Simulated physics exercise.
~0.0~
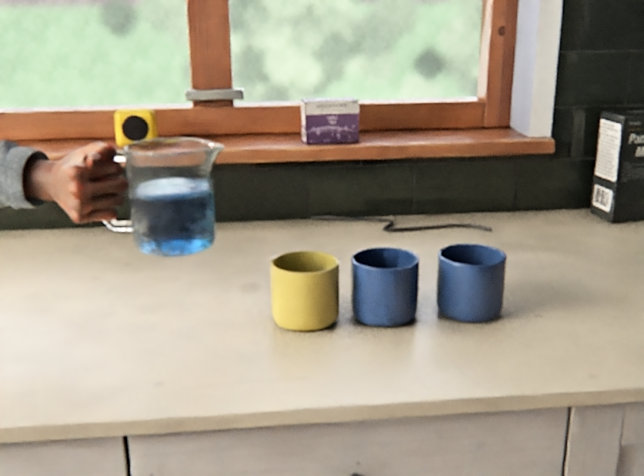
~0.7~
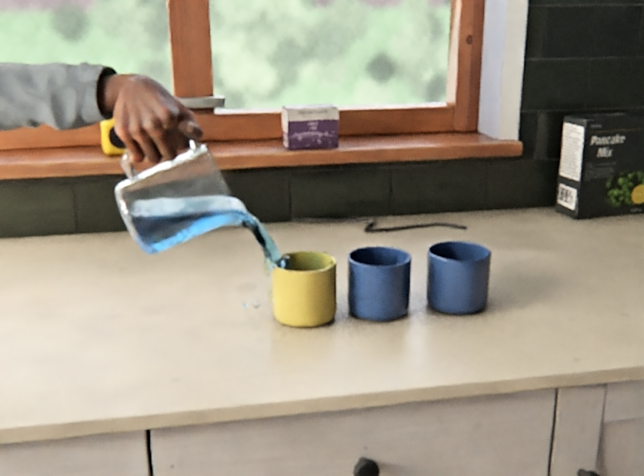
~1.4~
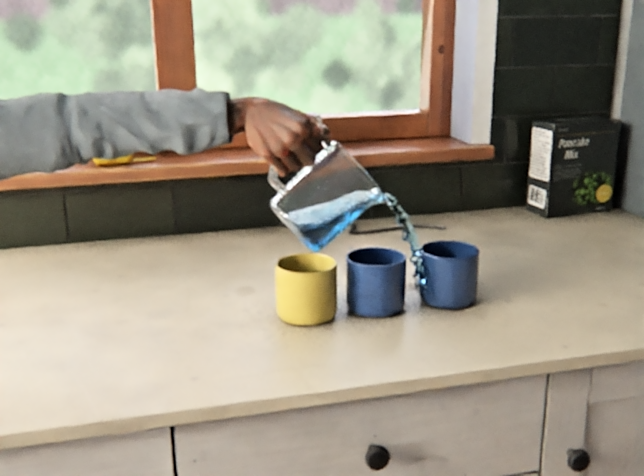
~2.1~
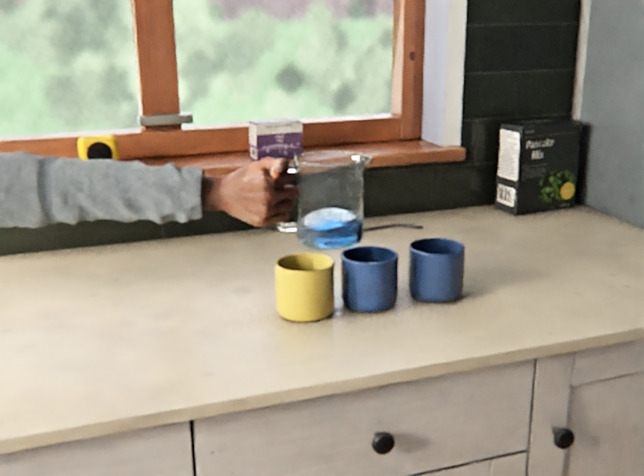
The clip opens with a hand holding a clear pitcher of blue water to the left of three mugs, one yellow and two blue, lined up on a pale countertop beneath a window. The hand tips the pitcher steeply, and a blue stream arcs down to the left edge of the yellow mug. Still pouring, the arm carries the pitcher to the right until the stream falls by the left side of the last blue mug. Finally the hand brings the pitcher level, holding it behind the mugs with a little blue water left, while the view drifts gently sideways.
